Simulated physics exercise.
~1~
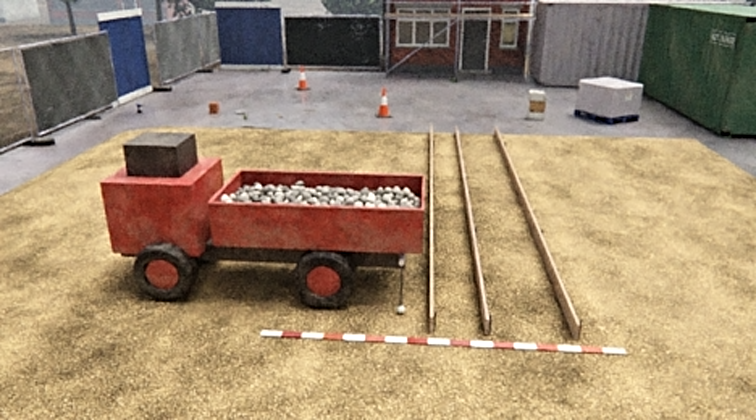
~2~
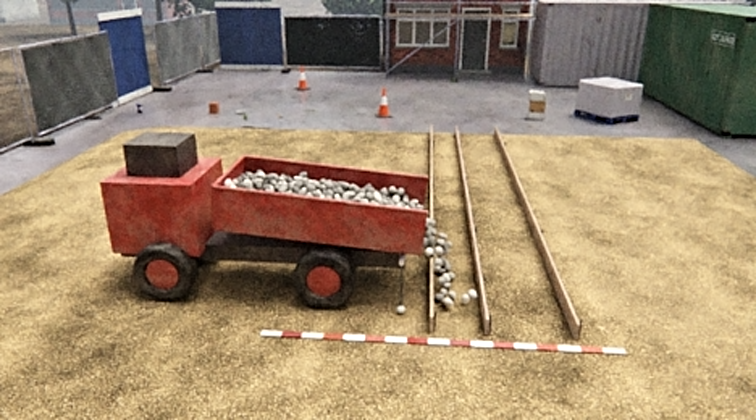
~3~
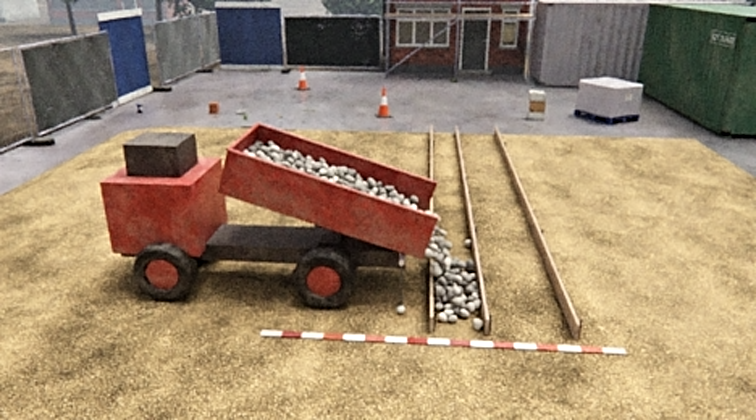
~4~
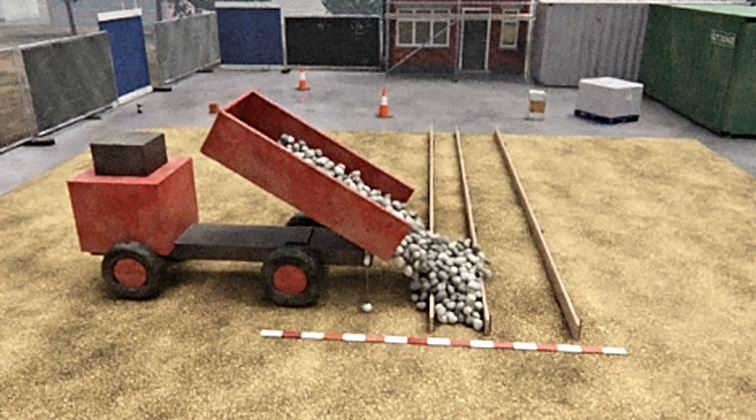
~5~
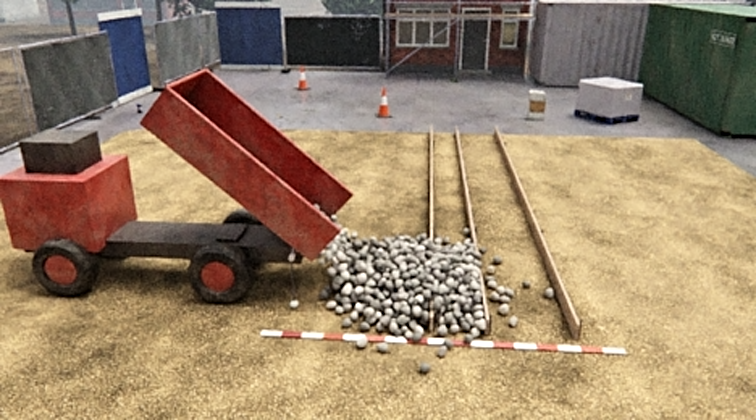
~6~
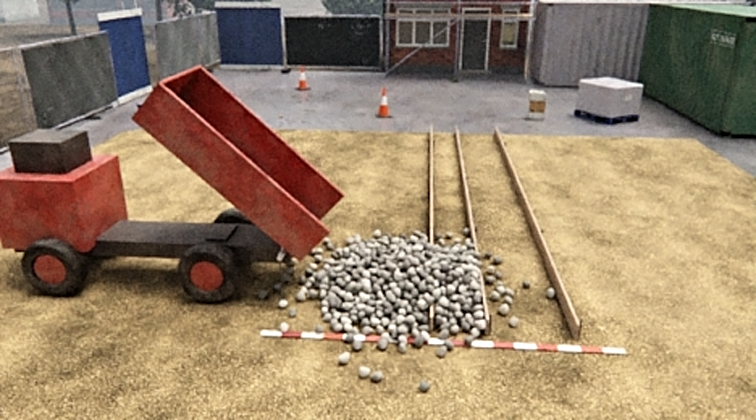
Building site with a red tipper truck raising its bed, pouring grey stones over planks and rolling left, leaving a wide heap.
